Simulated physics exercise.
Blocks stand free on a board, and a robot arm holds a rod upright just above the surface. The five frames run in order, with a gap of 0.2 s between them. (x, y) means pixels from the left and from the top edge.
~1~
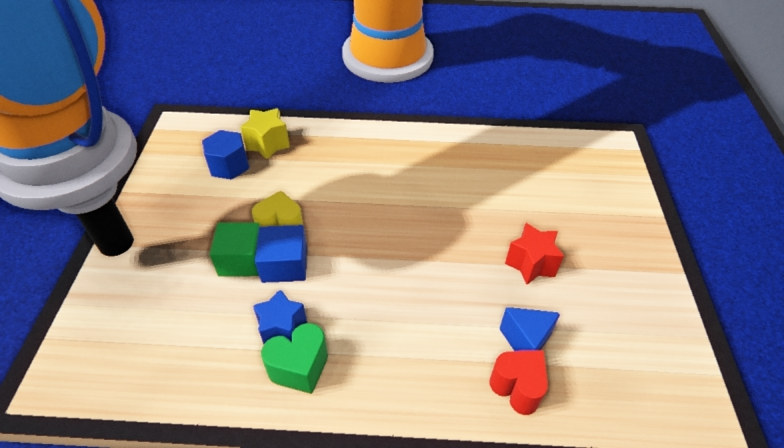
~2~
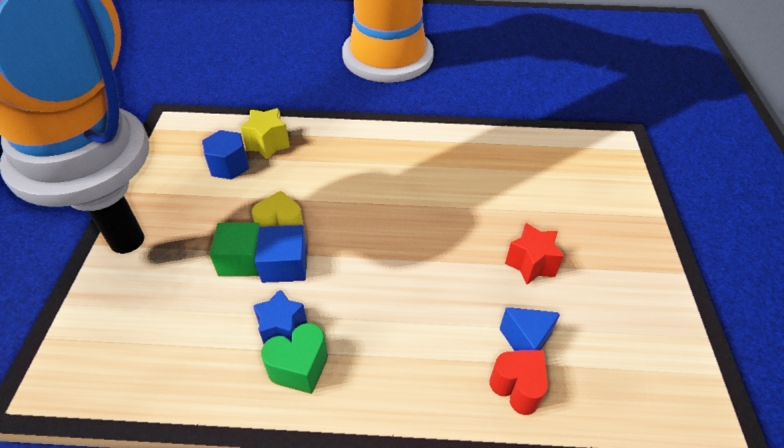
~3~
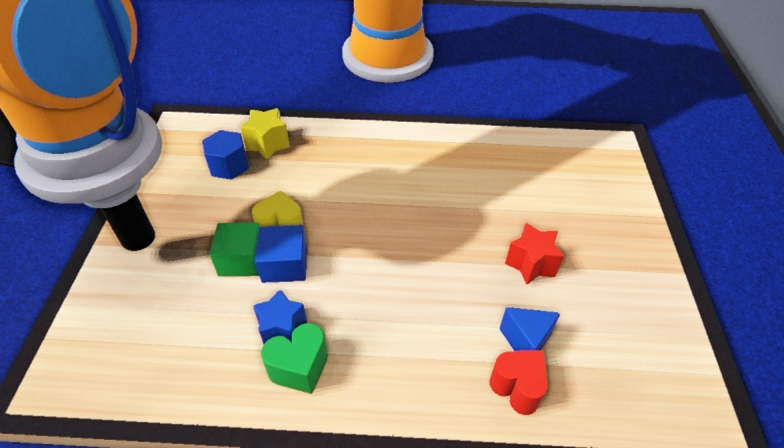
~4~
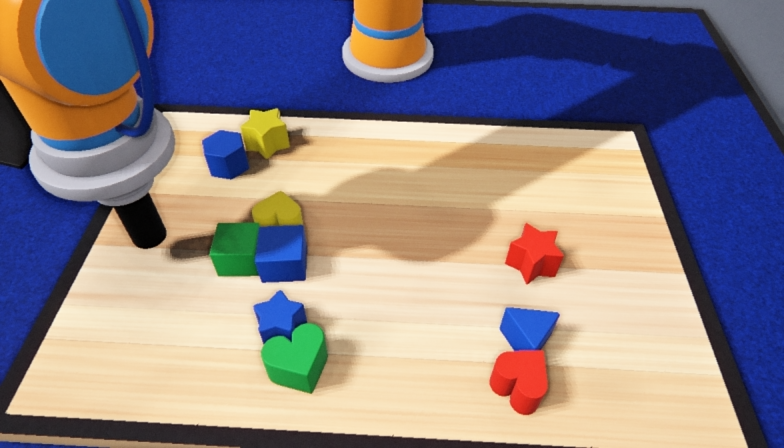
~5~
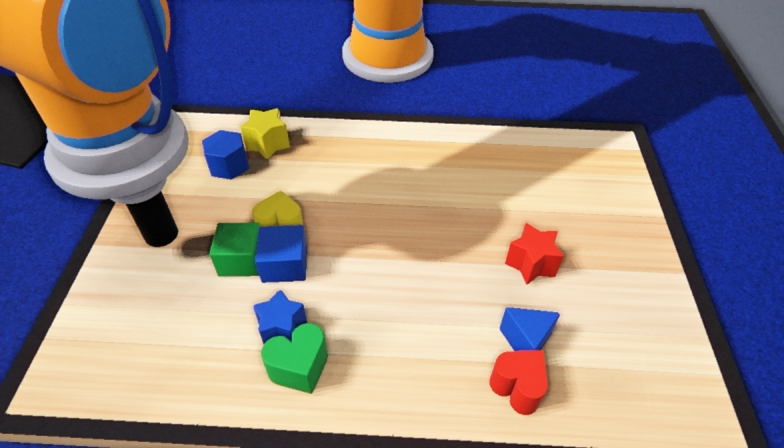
On a wooden board, a robot arm's black rod moves slightly right while the blocks stay still.
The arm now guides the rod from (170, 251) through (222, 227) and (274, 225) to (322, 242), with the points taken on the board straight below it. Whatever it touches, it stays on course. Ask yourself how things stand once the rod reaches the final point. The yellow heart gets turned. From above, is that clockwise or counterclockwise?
Seen from above, its turn is counter-clockwise.
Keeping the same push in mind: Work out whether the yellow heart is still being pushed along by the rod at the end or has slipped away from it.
Pushed along.
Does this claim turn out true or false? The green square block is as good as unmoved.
Verdict: True.
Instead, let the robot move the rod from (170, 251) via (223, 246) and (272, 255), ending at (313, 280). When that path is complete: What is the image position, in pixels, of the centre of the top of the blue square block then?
Around pixel (385, 292).
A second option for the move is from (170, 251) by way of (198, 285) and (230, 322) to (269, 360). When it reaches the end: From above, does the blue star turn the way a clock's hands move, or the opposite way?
Looking down, my answer is that the blue star rotates anticlockwise.
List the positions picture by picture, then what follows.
Rod's lower end at (117, 244); green square block at (234, 237); yellow heart at (277, 206); blue square block at (280, 242), in the first picture.
Rod at (128, 241); blocks still, in the second picture.
Rod at (139, 239); blocks still, in the third picture.
Rod at (150, 237); blocks still, in the fourth picture.
Rod at (162, 235); green square block at (234, 237); yellow heart at (277, 206); blue square block at (280, 242), in the fifth picture.
The first path, step by step. One third of the way, rod at (217, 211); nothing pushed yet.
Two thirds of the way, rod at (272, 209); yellow heart at (300, 214); blue square block at (283, 246).
At the end, rod at (319, 225); green square block still; yellow heart at (351, 228), turned 25° anticlockwise; blue square block at (286, 249), turned 20° clockwise.
